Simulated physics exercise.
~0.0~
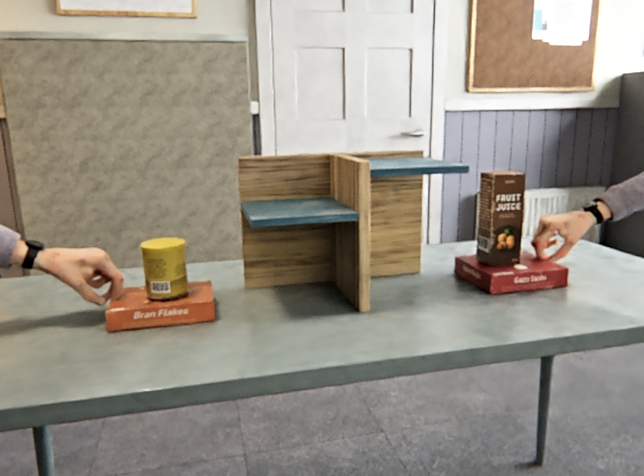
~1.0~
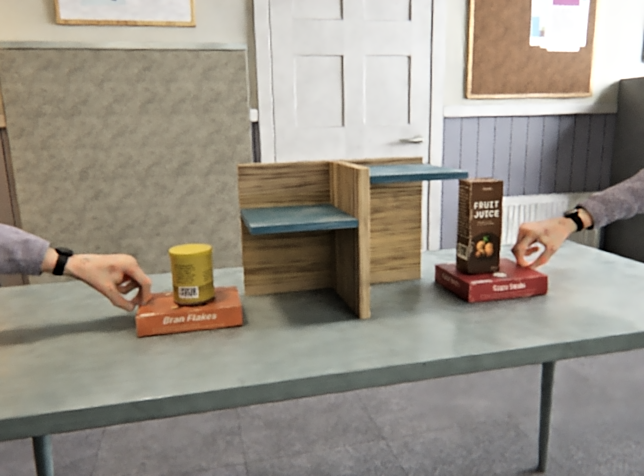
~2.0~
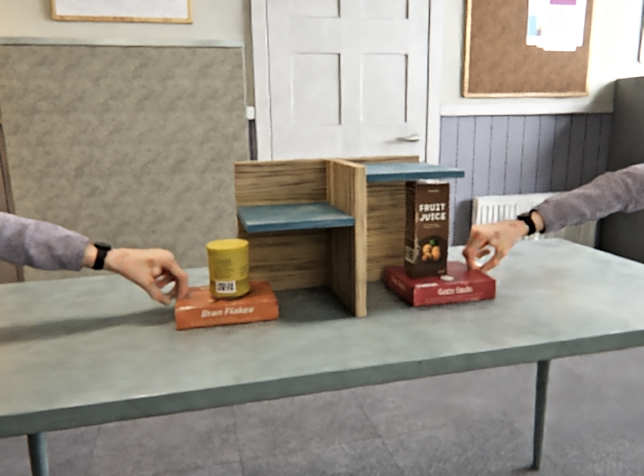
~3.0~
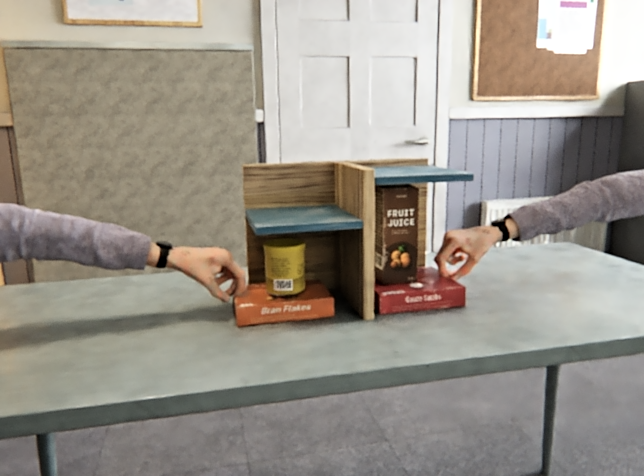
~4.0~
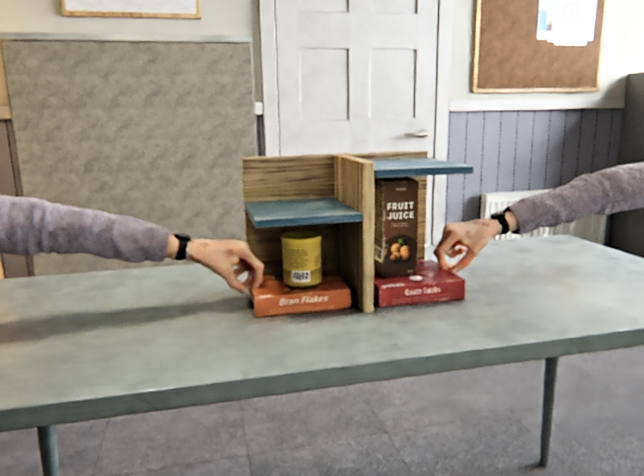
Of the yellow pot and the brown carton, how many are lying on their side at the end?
None of them are; the yellow pot and the brown carton both still stand upright on the boxes under the shelves.
